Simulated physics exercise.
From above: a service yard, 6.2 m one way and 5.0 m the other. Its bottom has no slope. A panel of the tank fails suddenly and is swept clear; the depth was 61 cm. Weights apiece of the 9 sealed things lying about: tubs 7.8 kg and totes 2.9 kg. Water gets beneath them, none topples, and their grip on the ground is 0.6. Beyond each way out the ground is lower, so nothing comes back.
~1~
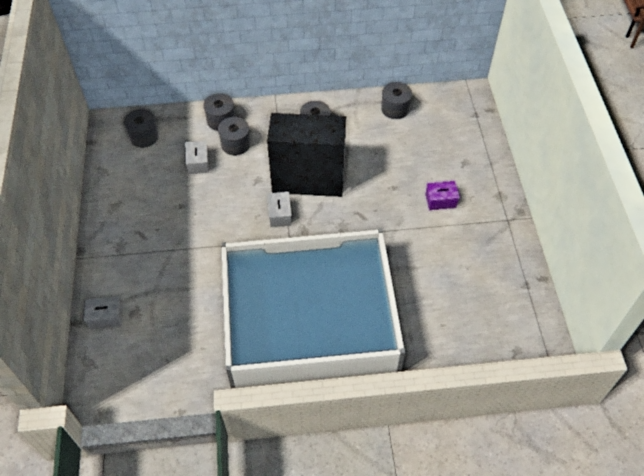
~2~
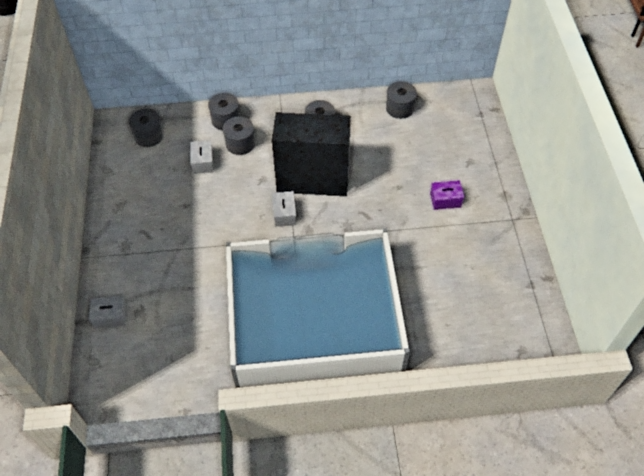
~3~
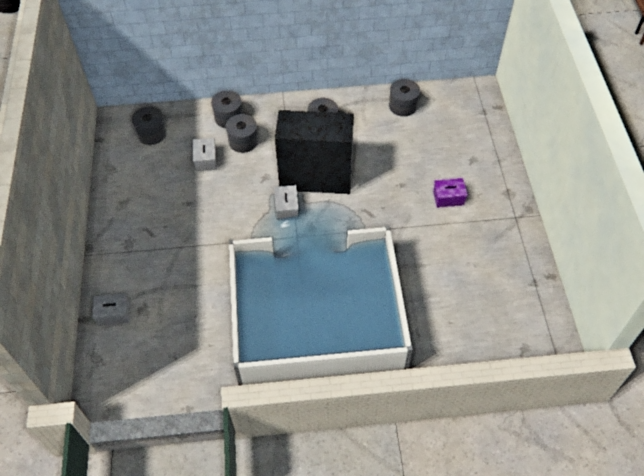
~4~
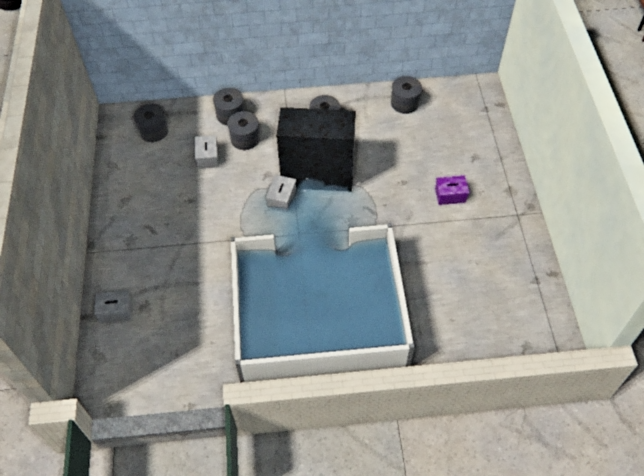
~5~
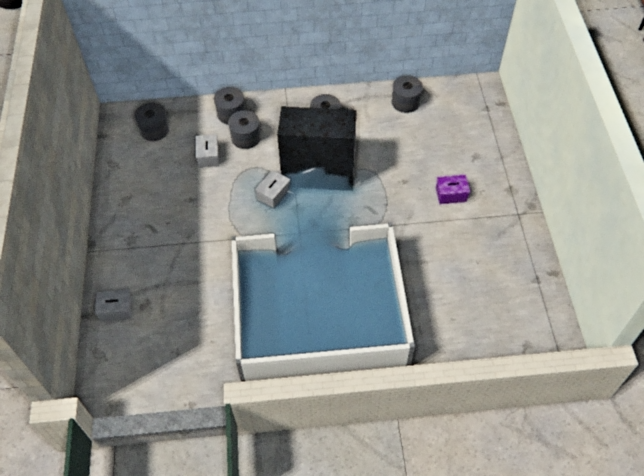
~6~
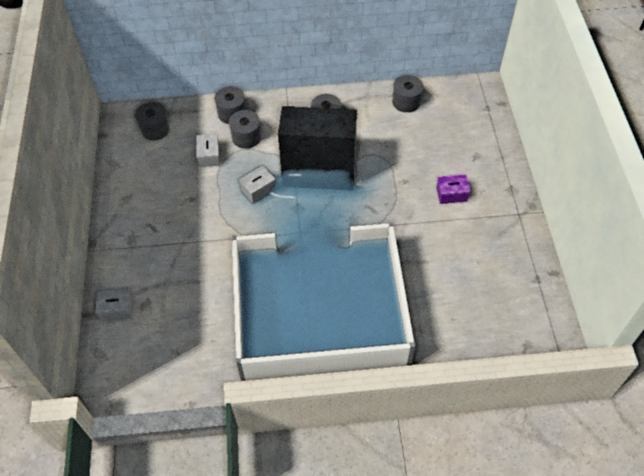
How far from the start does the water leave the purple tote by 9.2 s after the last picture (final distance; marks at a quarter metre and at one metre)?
Purple tote travels far.
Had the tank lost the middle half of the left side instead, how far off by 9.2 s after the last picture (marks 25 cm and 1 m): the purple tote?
Then the purple tote stays put.
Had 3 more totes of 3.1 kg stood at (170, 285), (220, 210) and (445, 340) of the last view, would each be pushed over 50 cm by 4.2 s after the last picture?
In turn: Under, more, less.
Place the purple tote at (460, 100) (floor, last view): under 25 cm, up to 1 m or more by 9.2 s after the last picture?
It travels far.
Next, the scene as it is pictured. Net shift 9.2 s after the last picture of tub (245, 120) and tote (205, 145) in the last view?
In turn: 150 cm, 300 cm.
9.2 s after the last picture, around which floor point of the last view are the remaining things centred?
Around (341, 213).
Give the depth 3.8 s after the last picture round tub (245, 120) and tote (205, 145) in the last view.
Roughly 5 and 12 cm.
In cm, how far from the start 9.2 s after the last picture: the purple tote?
About 150 cm.
Then, 1.2 s after the last picture the purple tote is near (502, 183), 0.7 m from its start, aground; 0 of 9 are out; 3 afloat.
Then, 3.8 s after the last picture the purple tote is near (517, 189), 0.8 m from its start, afloat; 0 of 9 are out; 6 afloat.
Then, 6.2 s after the last picture the purple tote is near (487, 208), 0.6 m from its start, afloat; 1 of 9 are out; 7 afloat.
Then, 9.2 s after the last picture the purple tote is near (534, 264), 1.6 m from its start, afloat; 1 of 9 are out; 8 afloat.
